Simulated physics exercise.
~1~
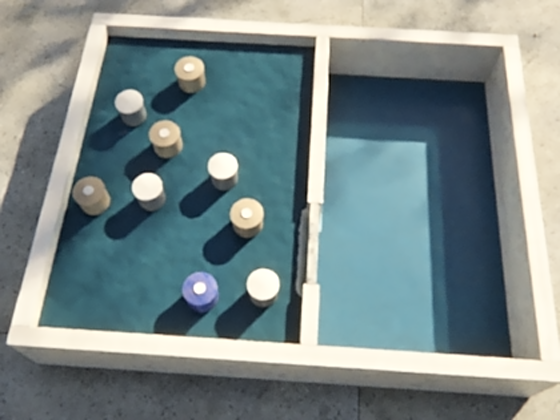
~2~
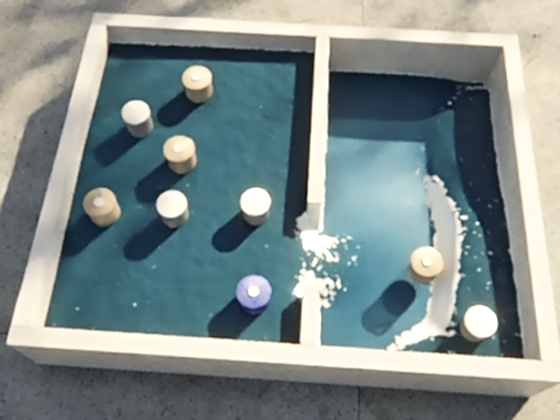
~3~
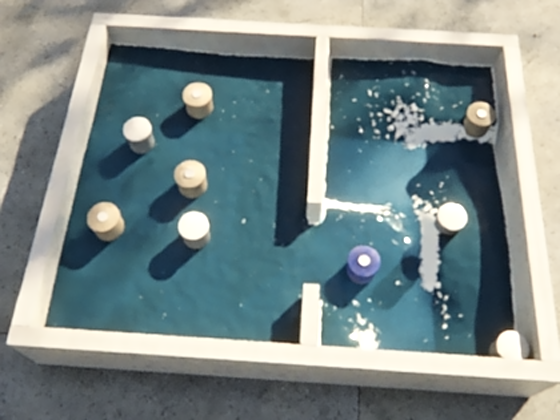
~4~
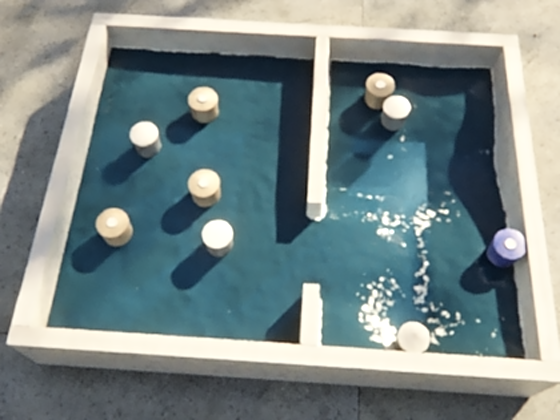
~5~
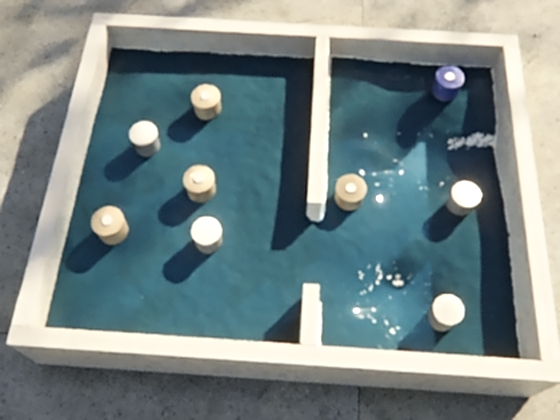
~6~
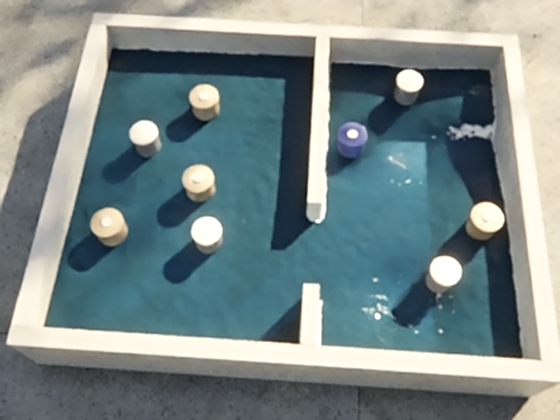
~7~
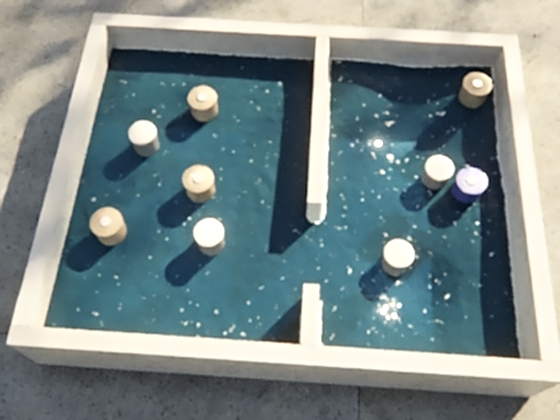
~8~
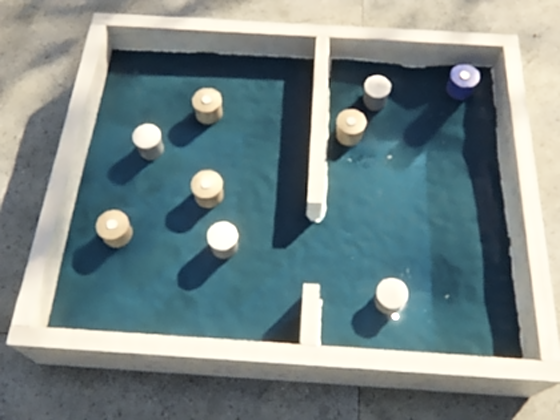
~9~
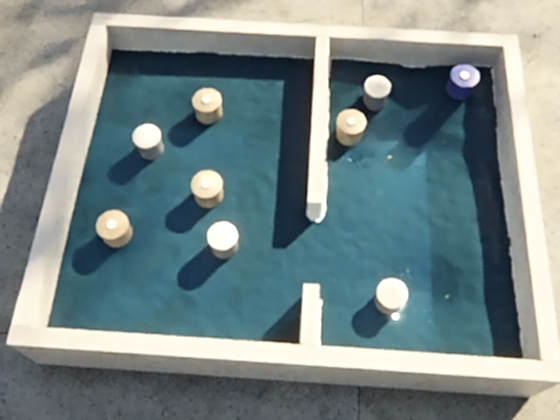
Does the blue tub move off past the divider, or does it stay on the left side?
The blue tub passes through the gap and ends up afloat on the right side, near the far upper corner.
